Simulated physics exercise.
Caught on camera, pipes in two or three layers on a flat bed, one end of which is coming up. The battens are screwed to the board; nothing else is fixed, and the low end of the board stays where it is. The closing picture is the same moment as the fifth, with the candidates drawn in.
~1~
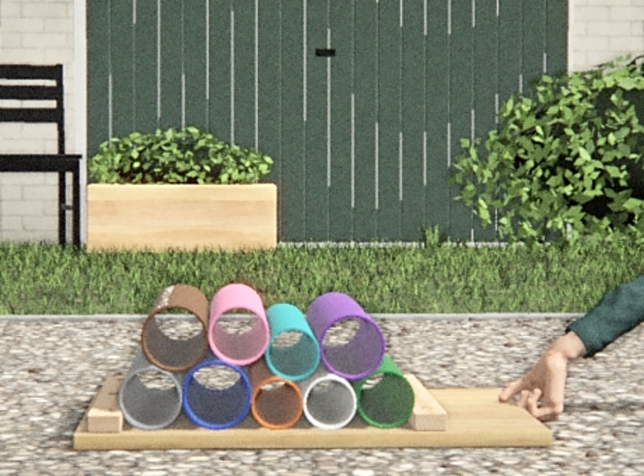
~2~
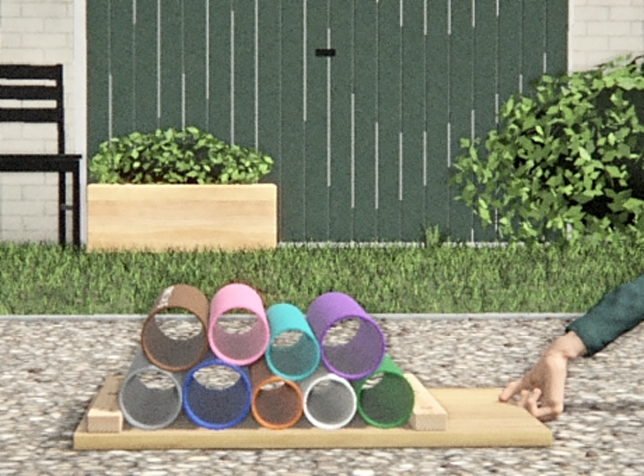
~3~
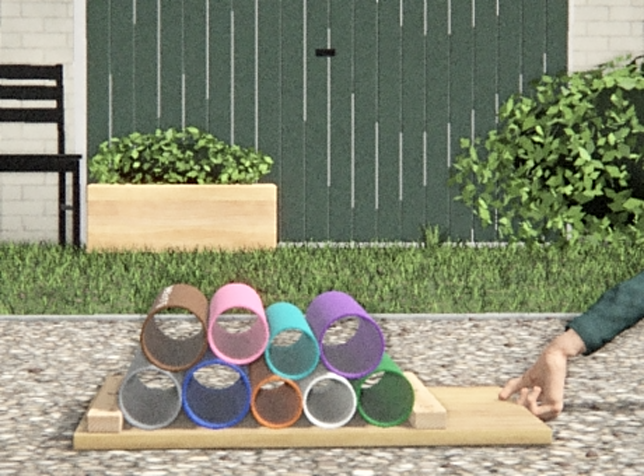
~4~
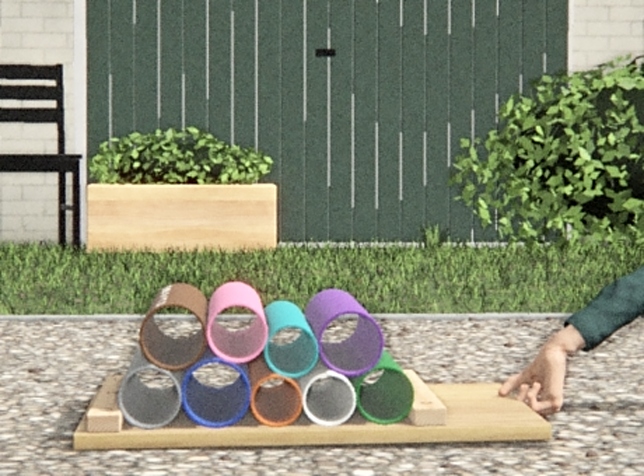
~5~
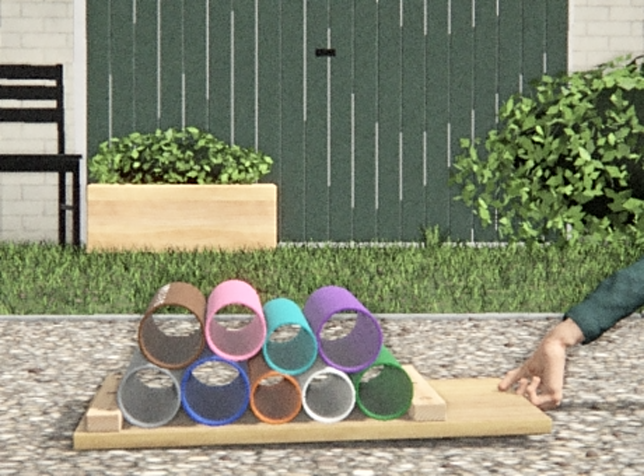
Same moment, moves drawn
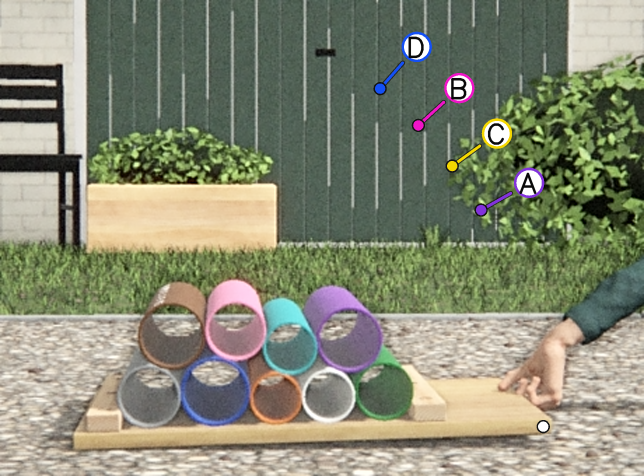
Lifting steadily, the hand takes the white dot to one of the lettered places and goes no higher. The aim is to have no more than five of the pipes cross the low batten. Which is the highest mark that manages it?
Mark B is as high as it can go.
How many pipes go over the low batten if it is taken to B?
At B the number is four.
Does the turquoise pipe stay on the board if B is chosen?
No, with B.
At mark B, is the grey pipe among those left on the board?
Yes, with B.
On the copy, A at (481, 210); B at (418, 125); C at (452, 166); D at (380, 89); the white dot at (544, 426).
On B. First, board at 21°.
Then, board at 41°.
Finally, board at 42°, four over the low batten (purple, turquoise, pink, brown).
By contrast, A four over the low batten (purple, turquoise, pink, brown); C four over the low batten (purple, turquoise, pink, brown); D six over the low batten.
